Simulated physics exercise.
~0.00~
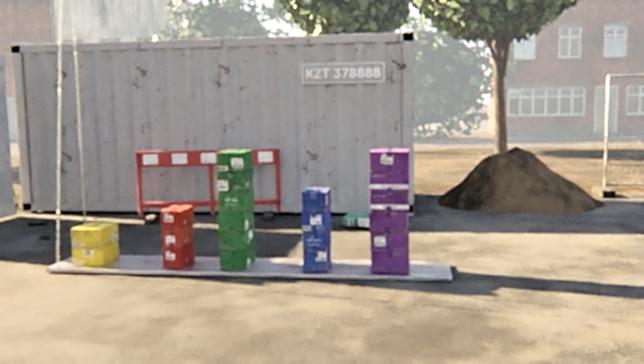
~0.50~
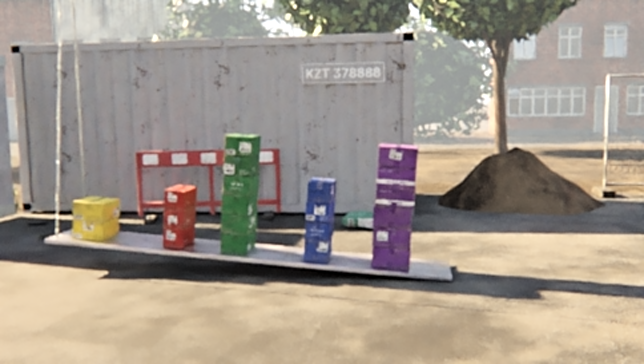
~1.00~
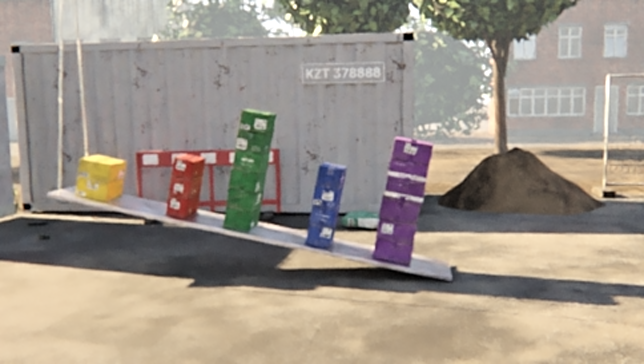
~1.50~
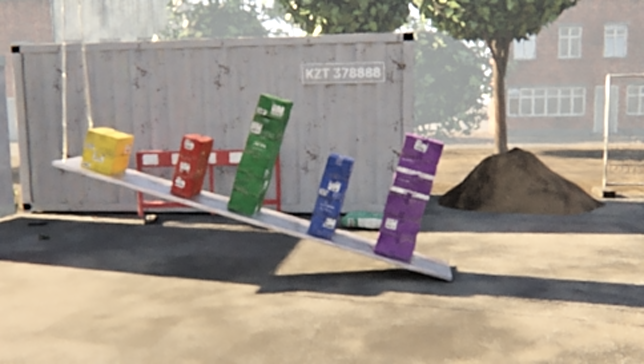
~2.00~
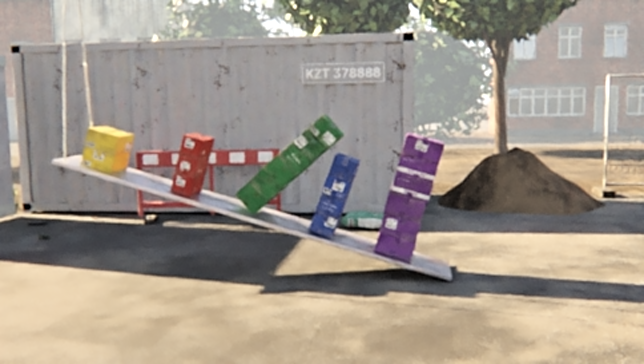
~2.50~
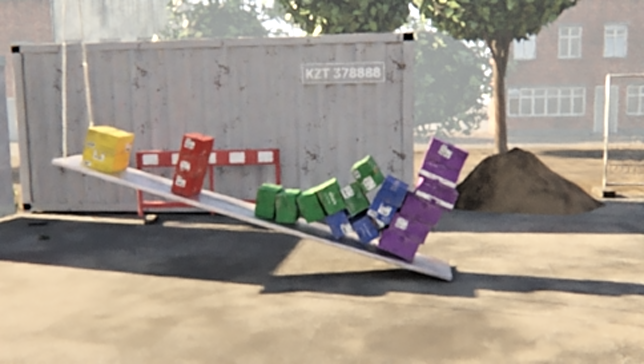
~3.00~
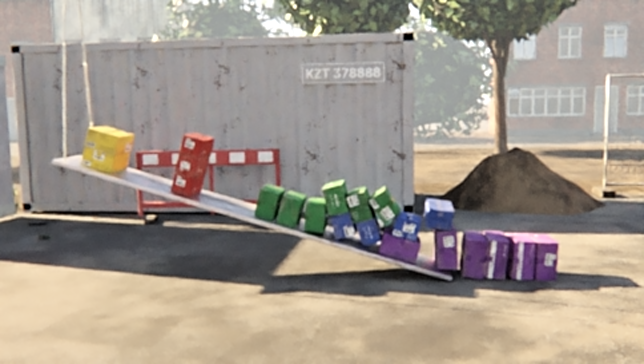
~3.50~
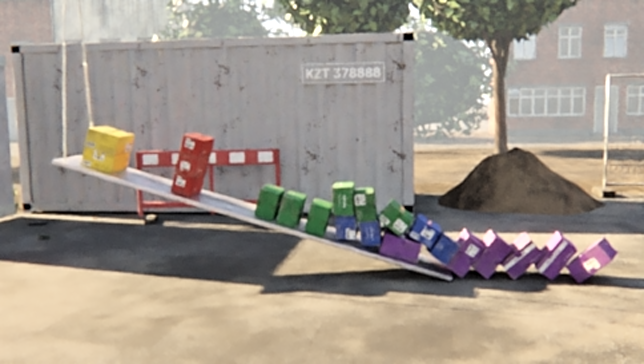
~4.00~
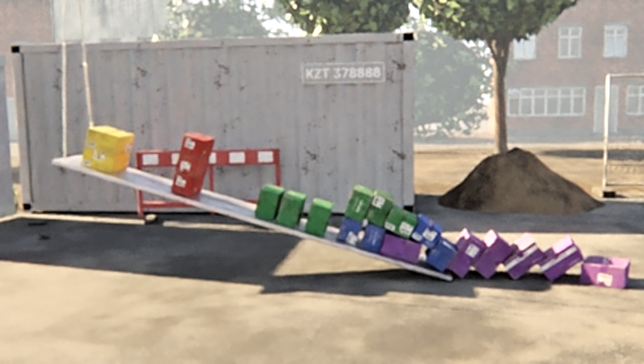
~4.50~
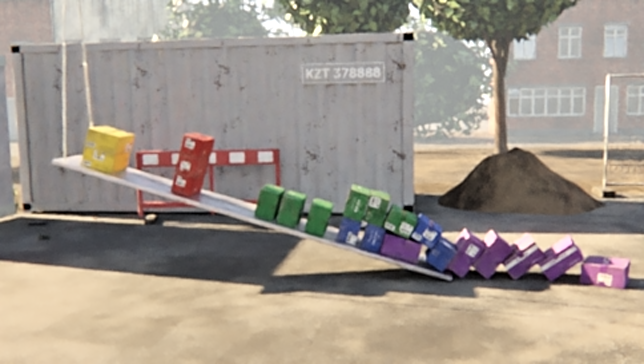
In a yard, a board's left end rising, the green stack toppling into blue and purple, all three collapsing, yellow and red standing.
